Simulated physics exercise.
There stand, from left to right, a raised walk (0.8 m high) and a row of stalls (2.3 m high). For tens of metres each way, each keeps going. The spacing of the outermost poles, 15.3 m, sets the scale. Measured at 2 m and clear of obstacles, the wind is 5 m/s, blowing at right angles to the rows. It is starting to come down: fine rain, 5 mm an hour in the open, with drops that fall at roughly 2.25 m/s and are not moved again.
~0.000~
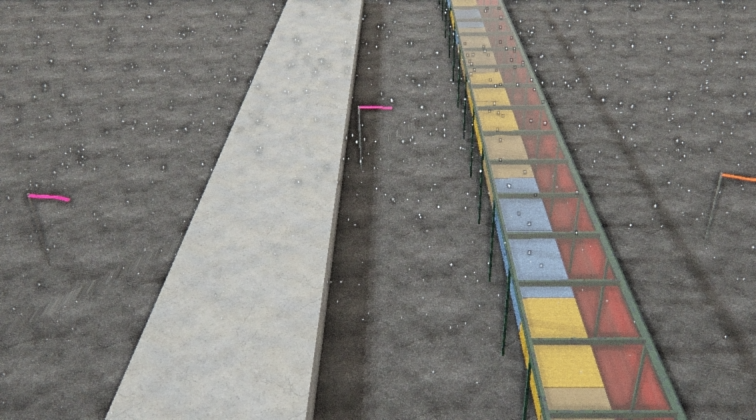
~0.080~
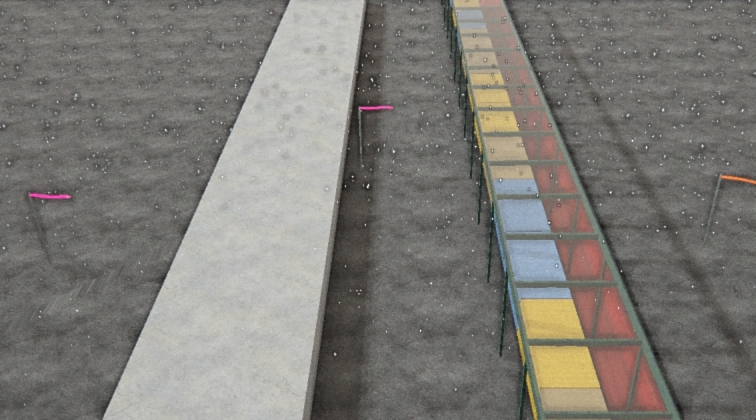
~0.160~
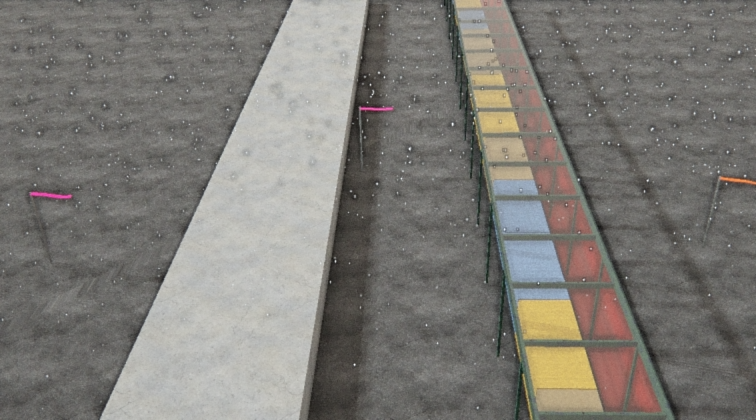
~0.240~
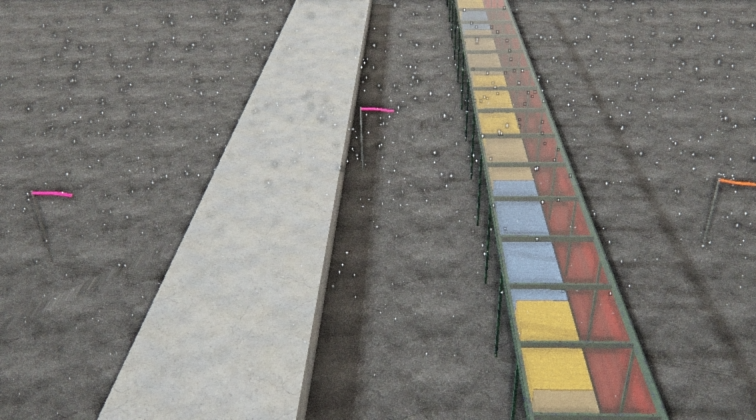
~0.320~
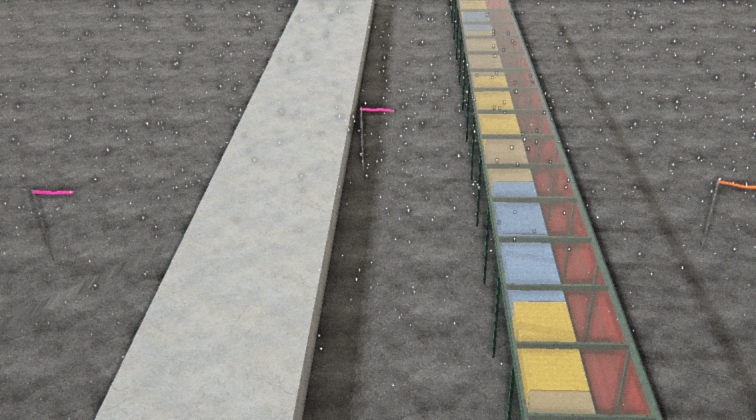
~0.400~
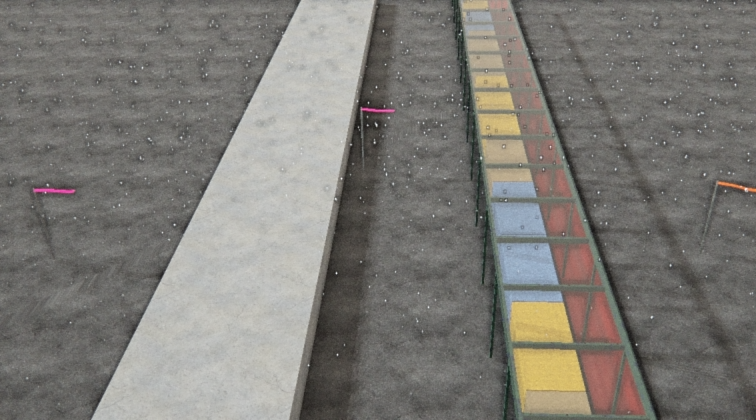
The video shows a pale raised walk and a row of stalls with yellow, blue and red sections on dark ground, as small drops fall around them, ribbons on thin poles point right, and the view shifts very slightly.
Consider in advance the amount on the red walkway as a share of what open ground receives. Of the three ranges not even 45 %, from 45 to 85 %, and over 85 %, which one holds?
The range that holds is from 45 to 85 %.
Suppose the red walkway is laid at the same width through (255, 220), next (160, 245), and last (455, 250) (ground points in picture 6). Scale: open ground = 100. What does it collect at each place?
About 80 %, 90 %, 100 %.
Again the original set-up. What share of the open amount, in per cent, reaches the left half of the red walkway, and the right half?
Left roughly 60 per cent, right roughly 80 per cent.
After 10 minutes open ground has 0.8 mm and the red walkway 0.6 mm.
After 30 minutes open ground has 2.5 mm and the red walkway 1.7 mm.
After 60 minutes open ground has 5.0 mm and the red walkway 3.5 mm, so the red walkway has 70 % of the open amount; the left half of it has 59 %, the right half 80 %.
